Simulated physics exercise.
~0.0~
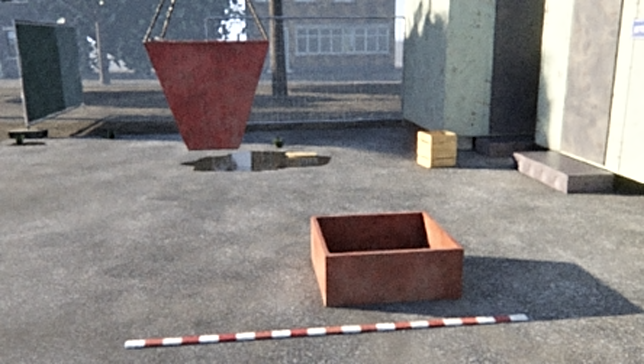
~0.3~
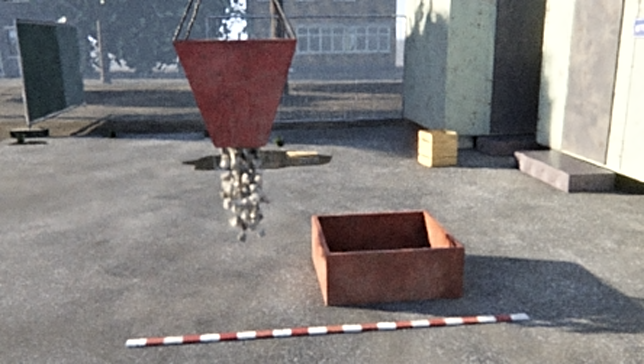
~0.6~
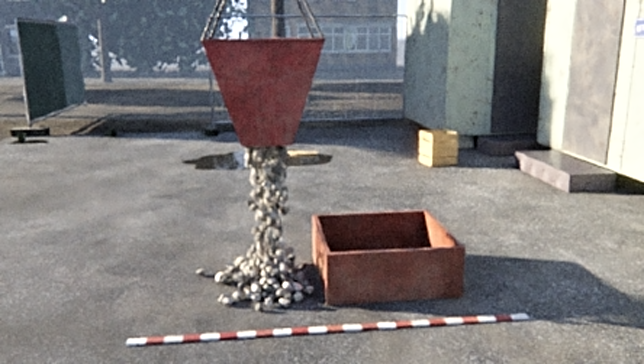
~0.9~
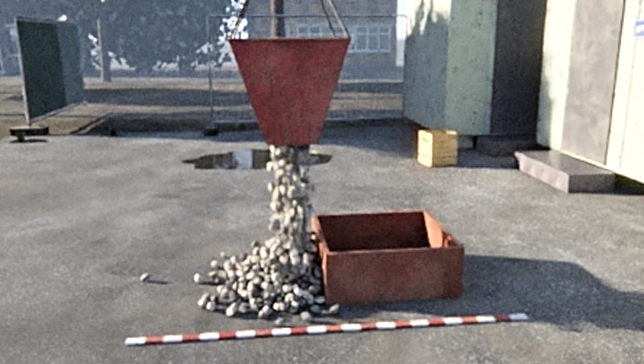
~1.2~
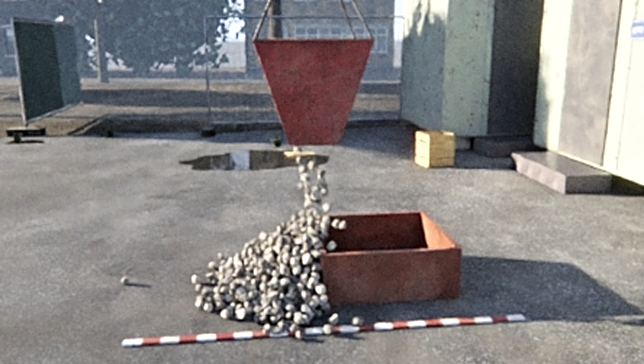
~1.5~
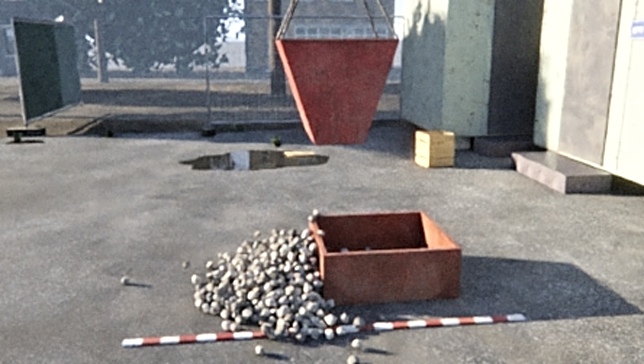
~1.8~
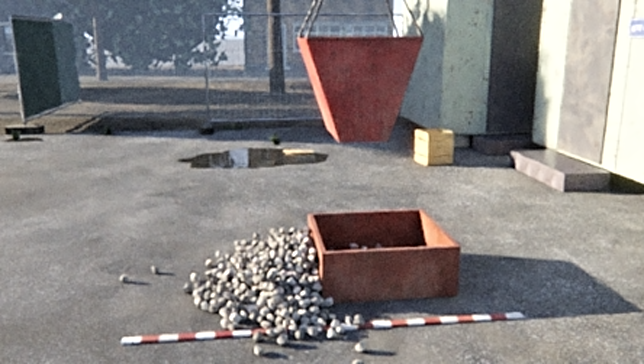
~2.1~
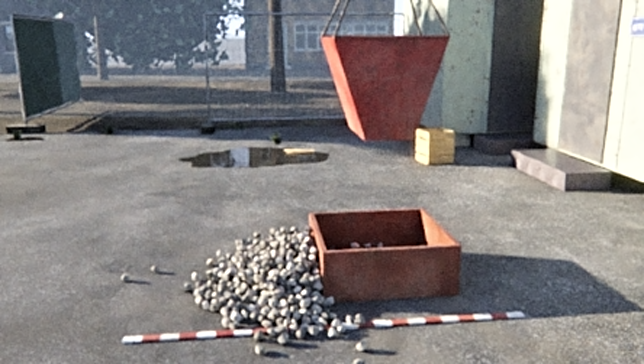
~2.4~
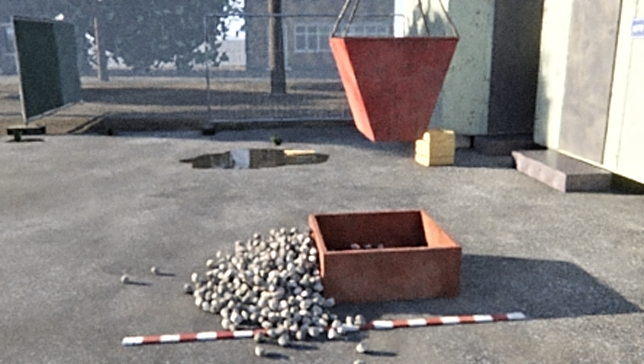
A red hopper hanging from chains moved right across a paved yard, spilling grey stones from its bottom, but it emptied too early, so most piled up left of the low reddish bin and over the striped pole, with only a few landing inside.
